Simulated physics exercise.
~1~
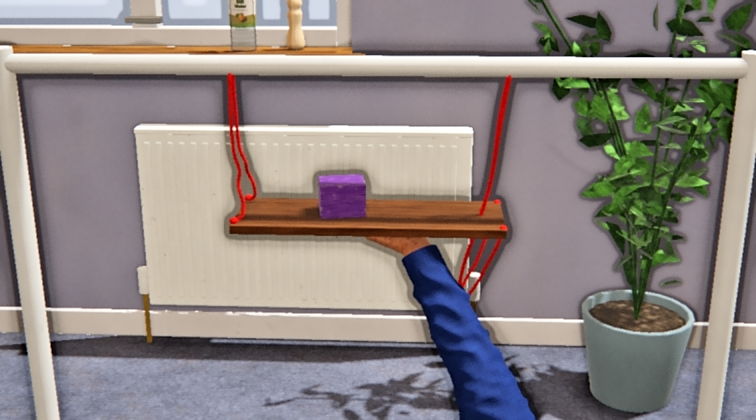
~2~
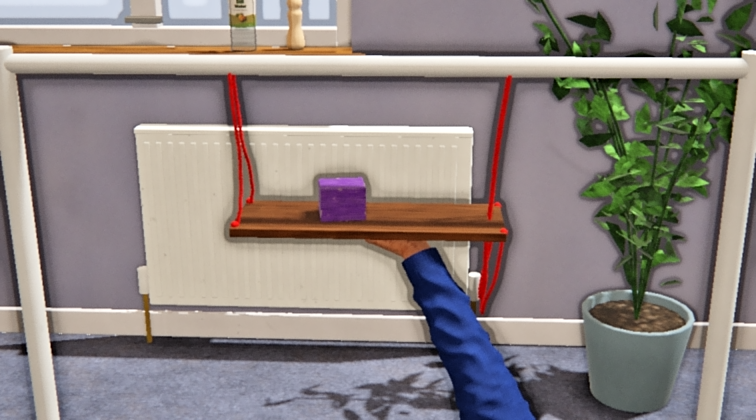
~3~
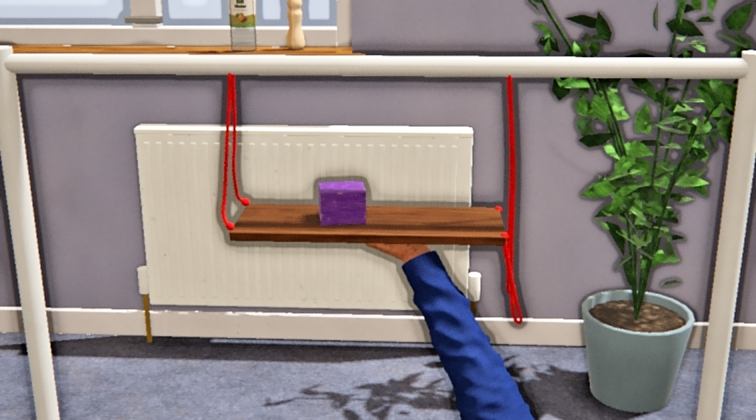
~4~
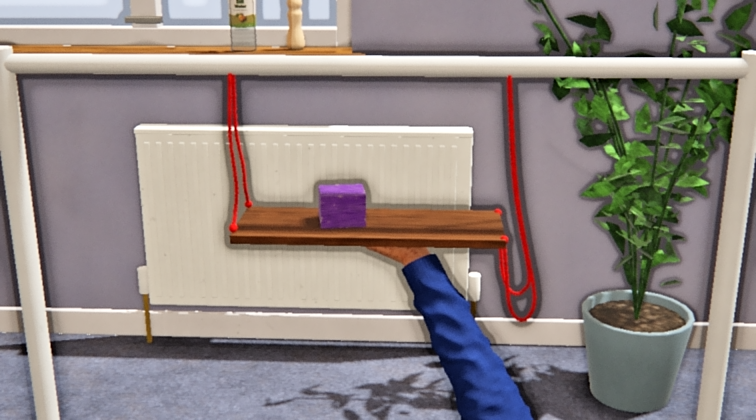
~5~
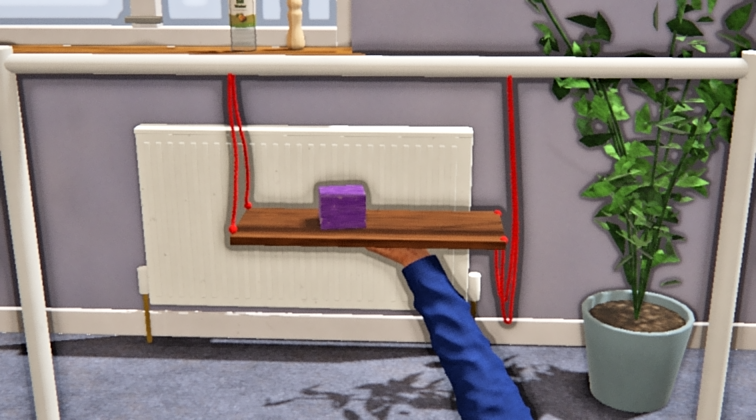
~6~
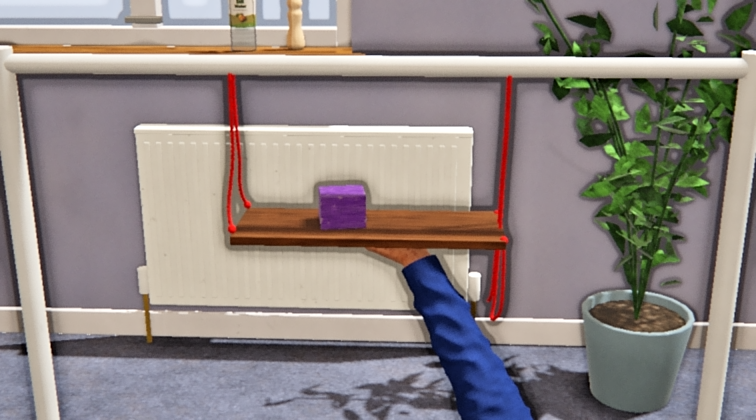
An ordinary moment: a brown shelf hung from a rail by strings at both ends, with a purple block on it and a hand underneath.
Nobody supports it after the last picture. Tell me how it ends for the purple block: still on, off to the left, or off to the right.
It slips off the right.
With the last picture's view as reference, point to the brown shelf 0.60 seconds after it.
Its middle sits close to (324, 310).
Then, 0.60 s on from there, board tipped 44° down to the right; block falling near (565, 381).
Then, 1.22 s on from there, board tipped 47° down to the right; block on the floor.
In the end, board tipped 43° down to the right; block on the floor. The purple block goes off on the right.
